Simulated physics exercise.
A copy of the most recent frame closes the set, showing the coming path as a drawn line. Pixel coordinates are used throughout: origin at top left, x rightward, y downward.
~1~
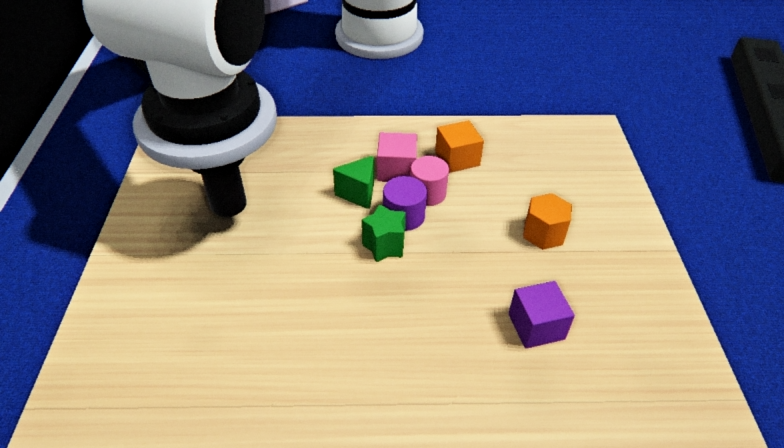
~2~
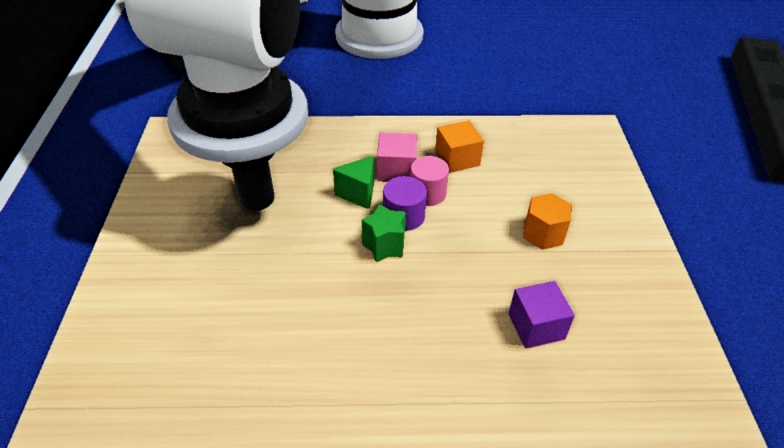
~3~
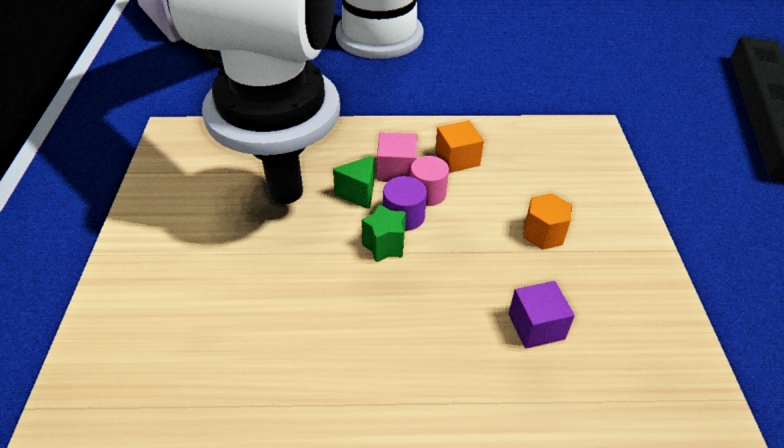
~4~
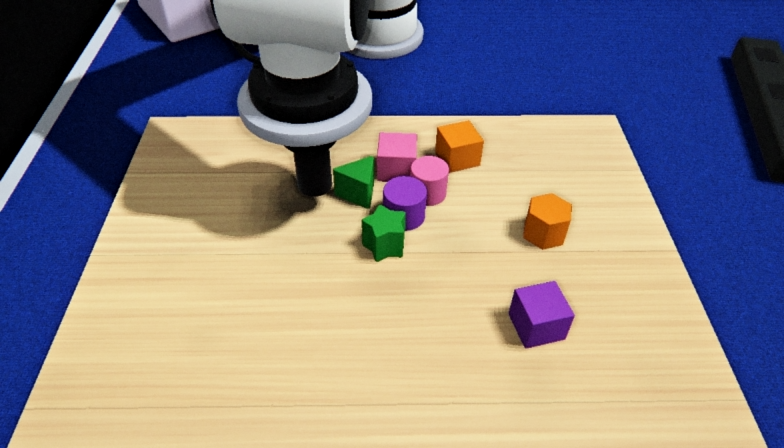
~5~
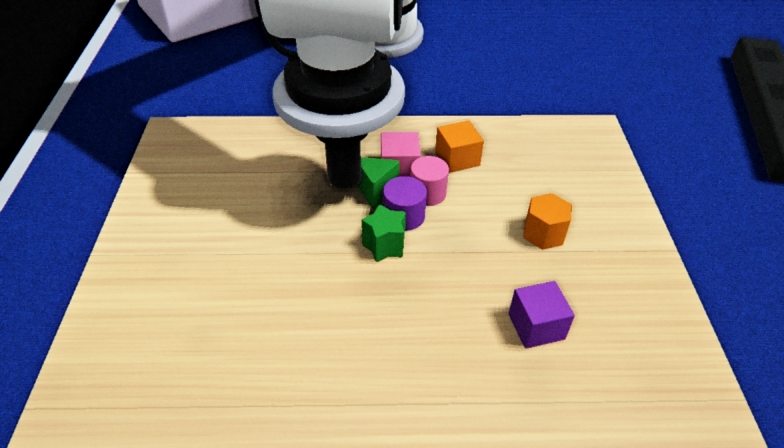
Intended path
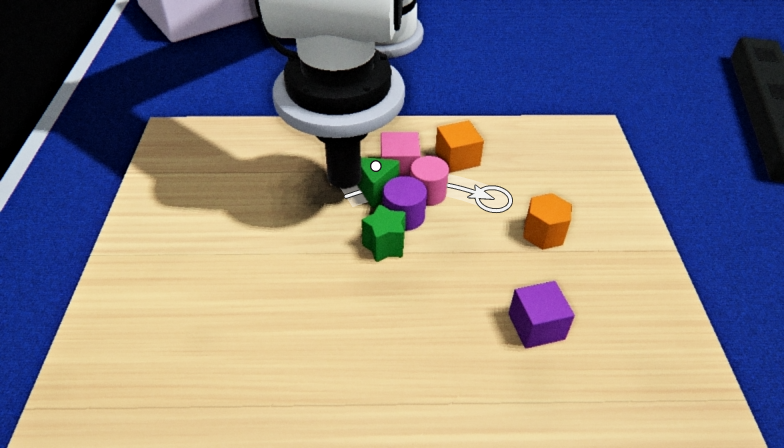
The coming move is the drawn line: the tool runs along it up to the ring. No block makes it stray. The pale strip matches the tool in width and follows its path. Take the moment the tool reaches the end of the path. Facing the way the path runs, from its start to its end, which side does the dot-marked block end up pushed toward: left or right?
The dot-marked block is shifted sideways to the left, facing along the path from start to end.
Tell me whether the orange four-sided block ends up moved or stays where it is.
It's moved.
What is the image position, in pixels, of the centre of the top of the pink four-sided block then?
Top centre: (412, 131).
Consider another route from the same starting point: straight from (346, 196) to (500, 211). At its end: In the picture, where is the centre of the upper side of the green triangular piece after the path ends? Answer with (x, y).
The spot you're after is about (435, 157) in the image.
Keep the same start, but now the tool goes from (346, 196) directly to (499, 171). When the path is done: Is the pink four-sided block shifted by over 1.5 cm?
I believe so.
Drawn move, from (346, 196) through (394, 184) and (445, 185) to (494, 199); the dot is on the green triangular piece.
The first path, step by step. One third of the way, tool at (396, 166); green triangular piece at (426, 152); pink four-sided block at (411, 132); pink cylinder at (450, 169).
Two thirds of the way, tool at (448, 167); green triangular piece at (478, 154), turned 20° clockwise; pink four-sided block at (412, 131); pink cylinder at (483, 180); orange four-sided block at (472, 131), turned 45° anticlockwise.
At the end, tool at (497, 181); green triangular piece at (515, 158), turned 30° anticlockwise; pink four-sided block at (412, 131); pink cylinder at (513, 198); orange four-sided block at (472, 131), turned 45° anticlockwise.
